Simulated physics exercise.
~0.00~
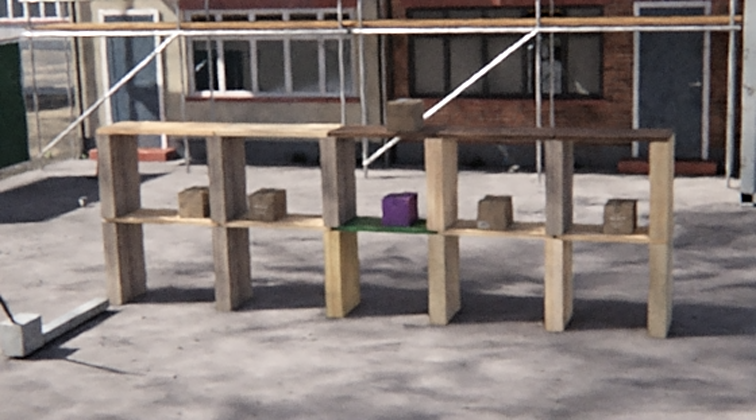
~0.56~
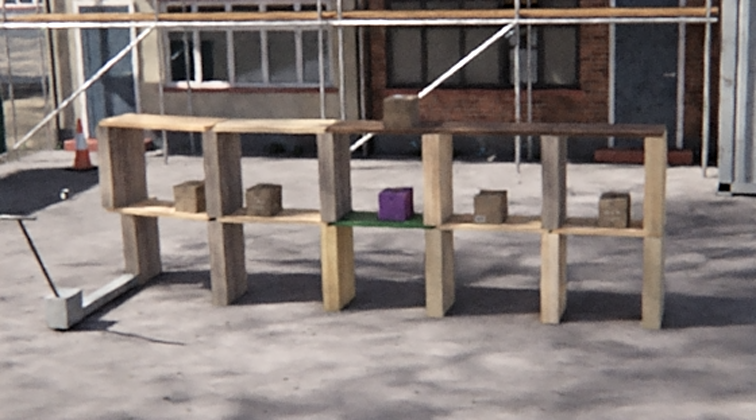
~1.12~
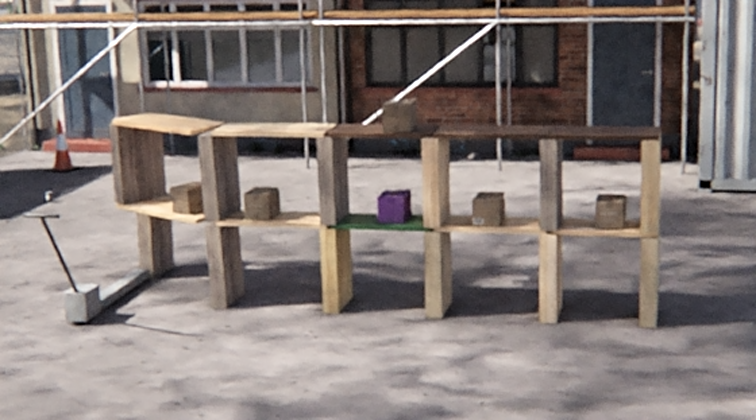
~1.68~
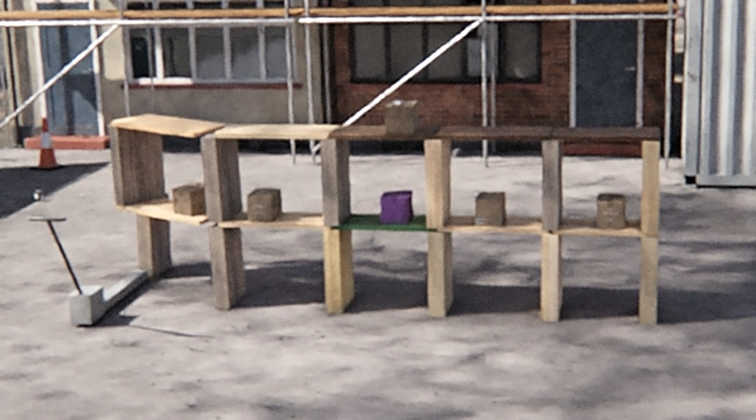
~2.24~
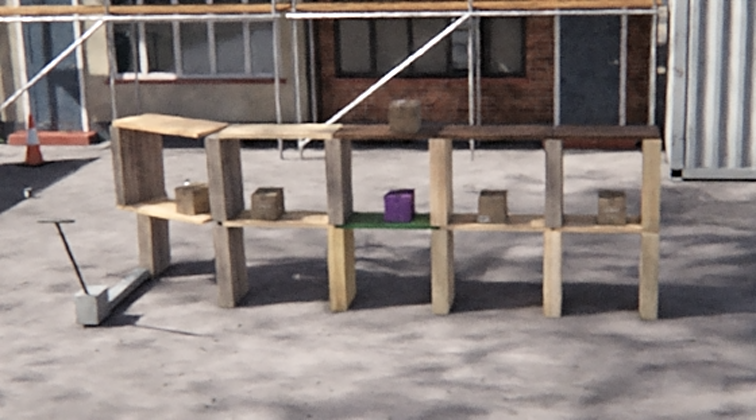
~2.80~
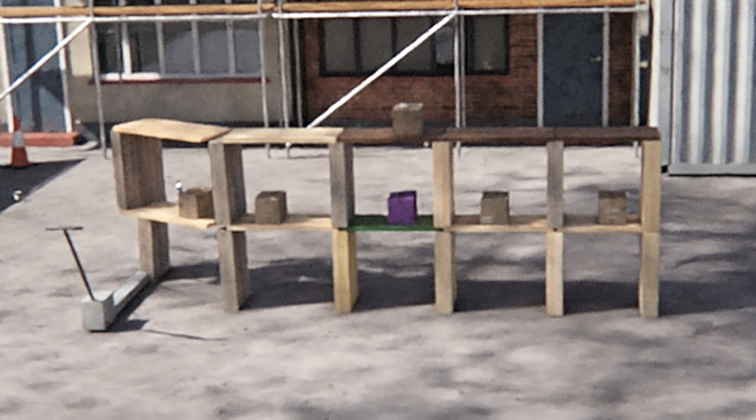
In a paved yard, a jack nudges makeshift timber shelving, which shifts but stays standing.
